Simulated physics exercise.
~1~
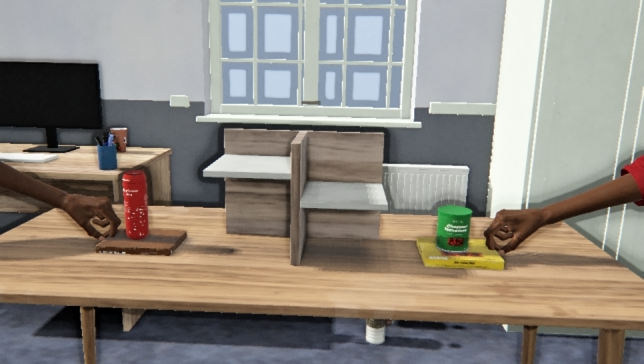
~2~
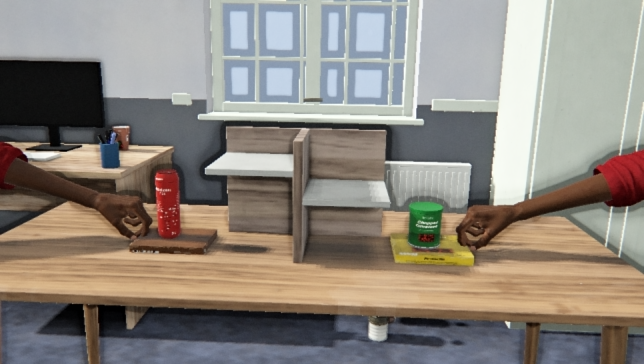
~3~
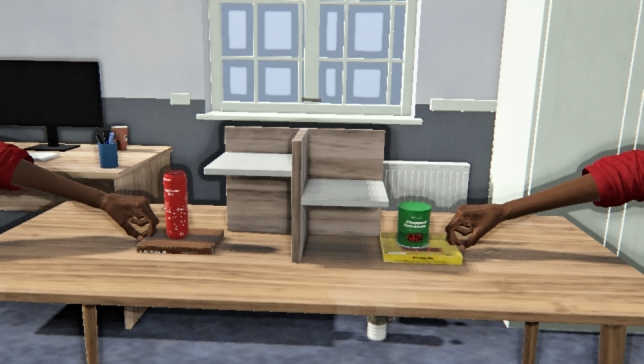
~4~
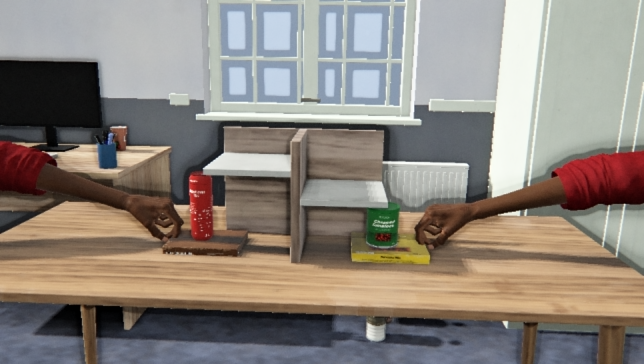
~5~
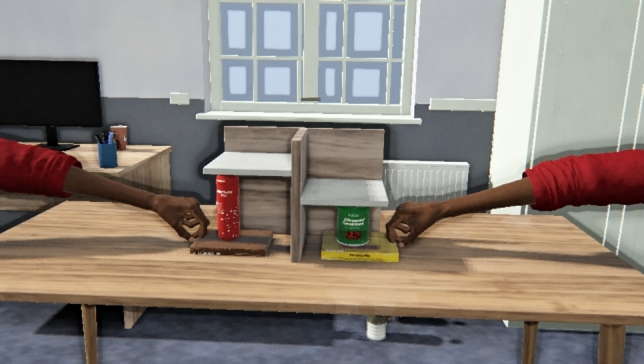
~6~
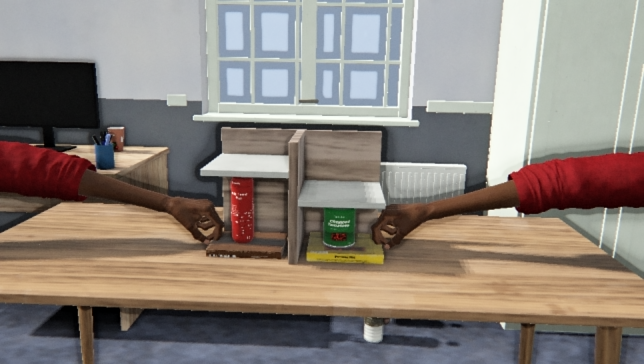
A wooden rack with a pale shelf on each side of a central divider stands on a wooden table, seen from the front in a room with a window, a radiator and a monitor at left. On the left, a hand holds a brown box carrying an upright red can, while on the right another hand holds a yellow packet with a green pot on top. The dark-skinned, red-sleeved arms slide both loads steadily inward. The can and pot stay upright as they near the shelves. Finally, both pass in beneath the shelves untouched, still standing on their bases beside the divider.
